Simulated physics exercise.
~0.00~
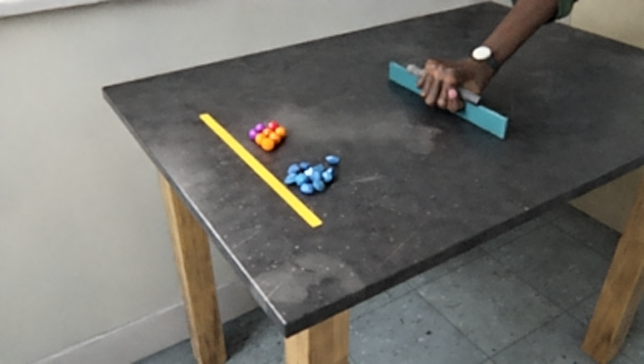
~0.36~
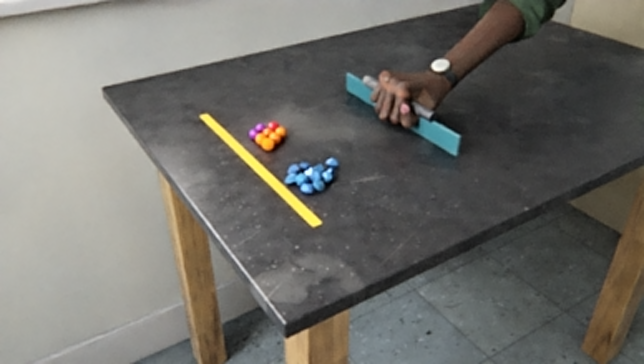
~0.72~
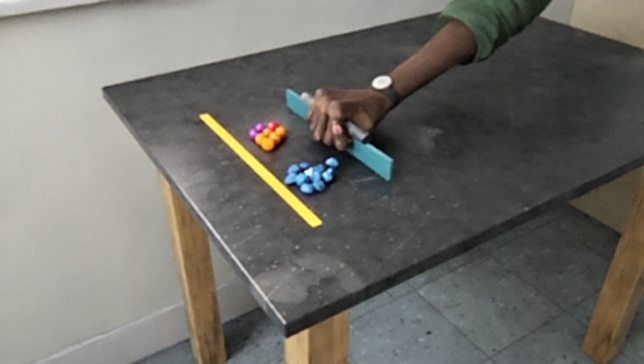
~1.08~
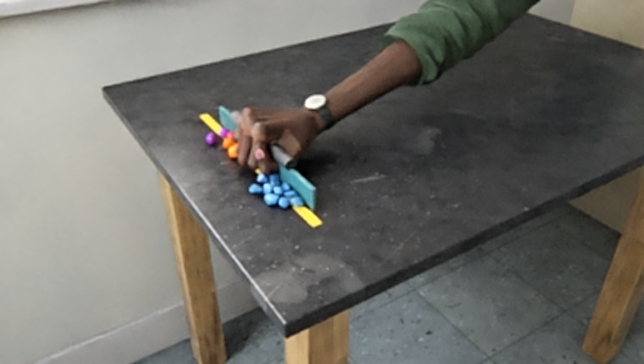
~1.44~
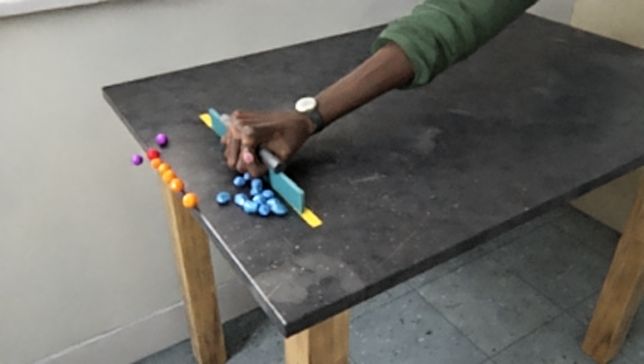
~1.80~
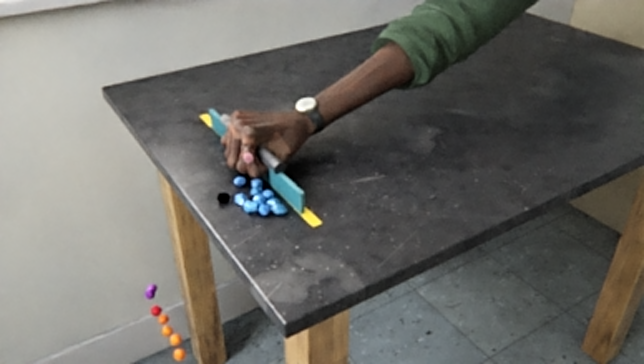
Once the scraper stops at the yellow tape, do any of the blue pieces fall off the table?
No, the blue pieces all stop short of the edge and stay on the table, while the orange and purple balls roll off.
A hand pushes a scraper to yellow tape; orange and purple balls fall, blue pieces stay.
